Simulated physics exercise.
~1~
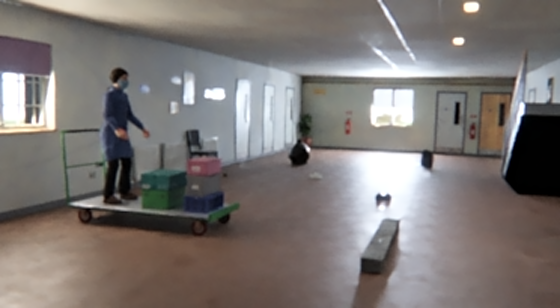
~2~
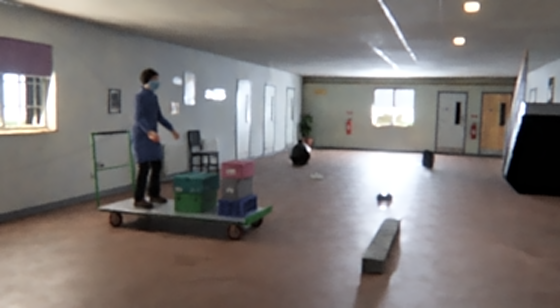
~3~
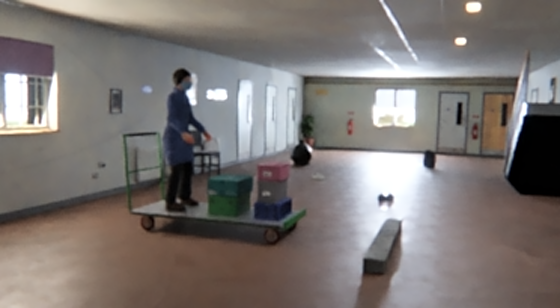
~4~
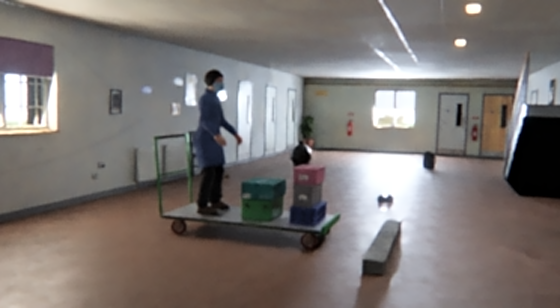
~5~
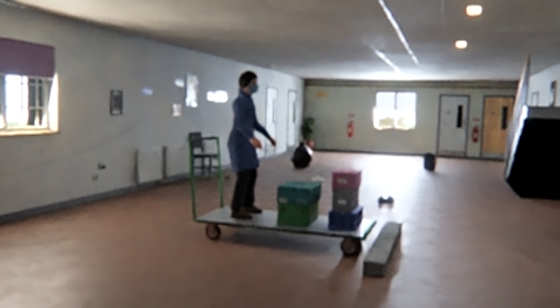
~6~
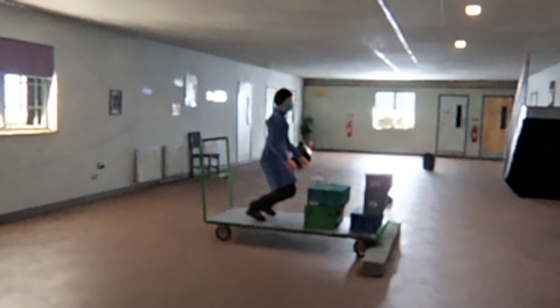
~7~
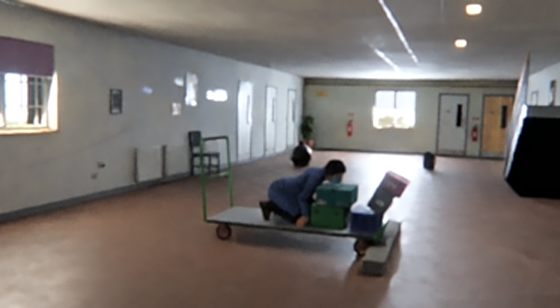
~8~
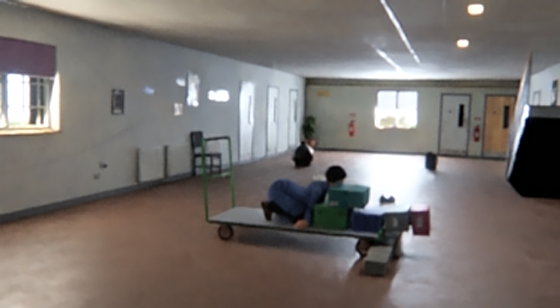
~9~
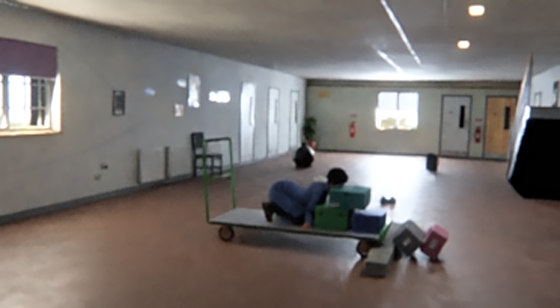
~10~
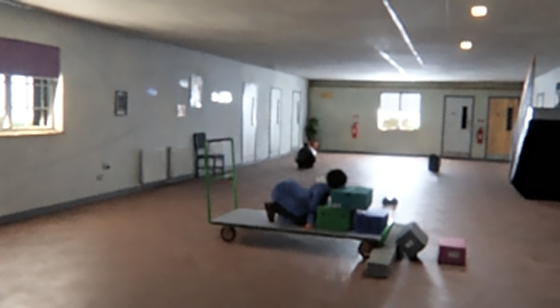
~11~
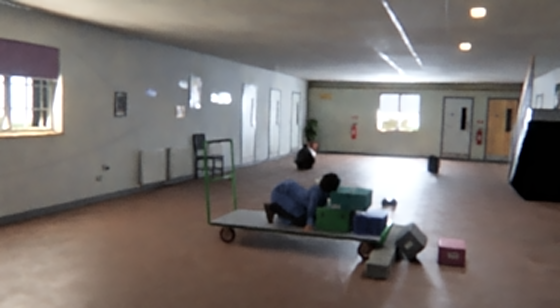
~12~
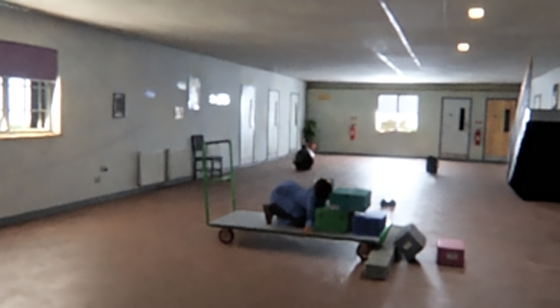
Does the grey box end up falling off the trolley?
Yes, the grey box tips over the front of the trolley and ends up tilted beside the sill, off the platform.
